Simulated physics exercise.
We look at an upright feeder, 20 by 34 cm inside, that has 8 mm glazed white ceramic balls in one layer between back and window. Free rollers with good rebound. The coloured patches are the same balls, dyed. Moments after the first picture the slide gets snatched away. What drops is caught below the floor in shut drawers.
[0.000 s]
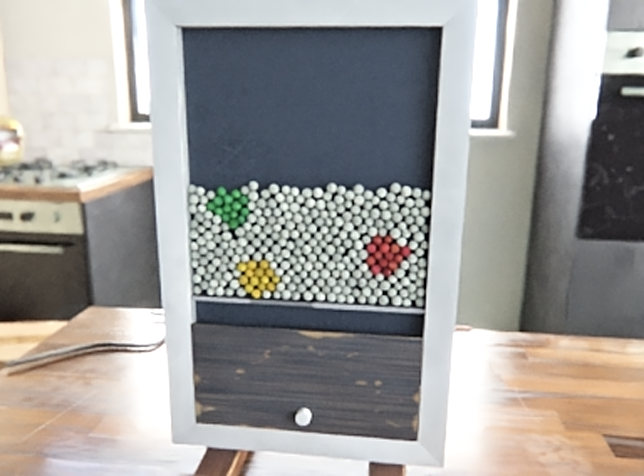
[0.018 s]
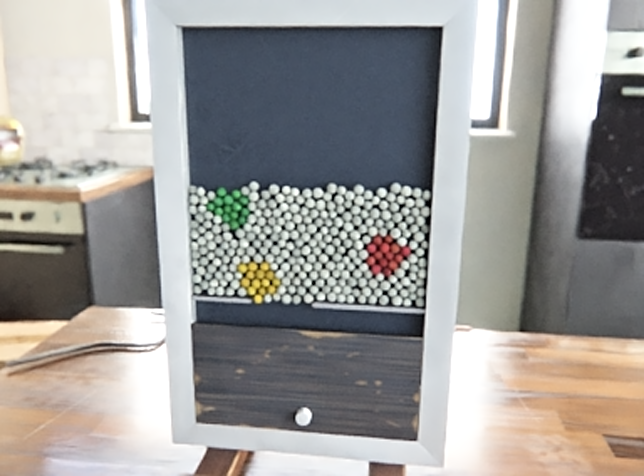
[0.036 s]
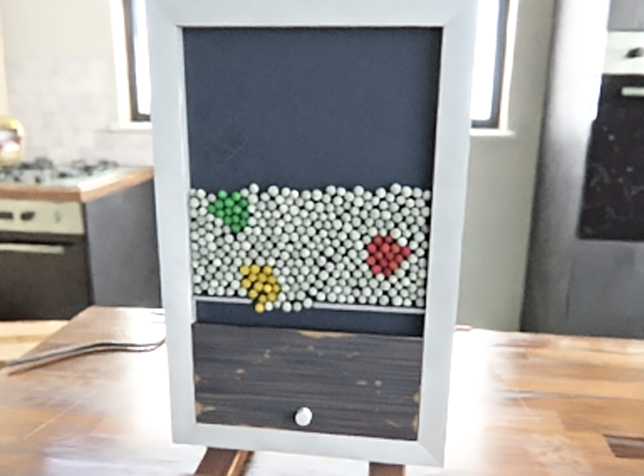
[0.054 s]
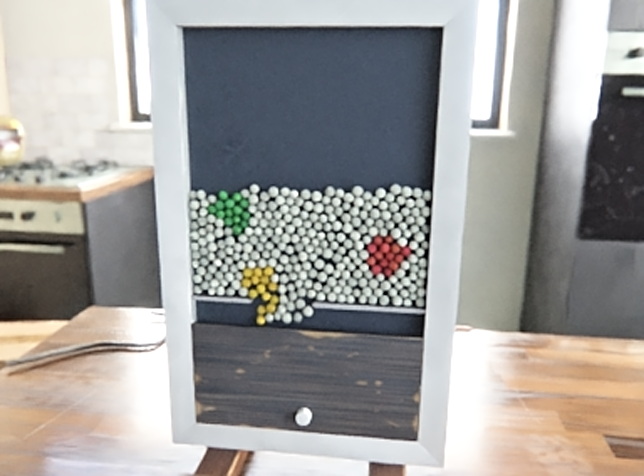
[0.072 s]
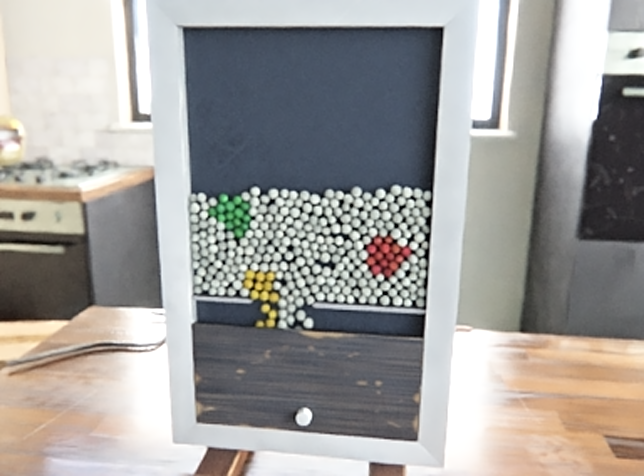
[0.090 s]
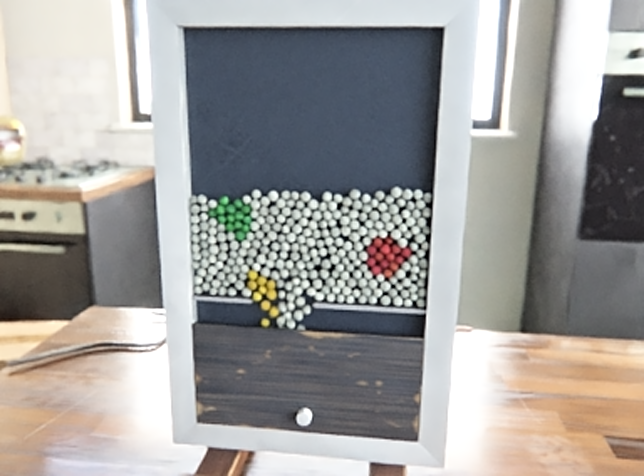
White and yellow balls drop through a gap beneath the packed layer in the upright frame.
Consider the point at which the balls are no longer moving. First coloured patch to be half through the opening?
The yellow one.
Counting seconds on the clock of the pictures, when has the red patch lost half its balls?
Close to 1.0 seconds.
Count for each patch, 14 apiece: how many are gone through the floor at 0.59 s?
From yellow, 14; from red, 0; from green, 8.
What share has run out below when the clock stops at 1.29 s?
Close to 85 percent at that moment.
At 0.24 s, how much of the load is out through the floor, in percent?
Around 25 percent.
After 0.24 s, 25 % are out; out of 14, yellow 14, red 0, green 0.
After 0.59 s, 60 % are out; out of 14, yellow 14, red 0, green 9.
After 1.29 s, 85 % are out; out of 14, yellow 14, red 10, green 14.
Settled by 3.0 s, 90 % are out; out of 14, yellow 14, red 14, green 14; half out at yellow 0.15 s, red 1.00 s, green 0.56 s.
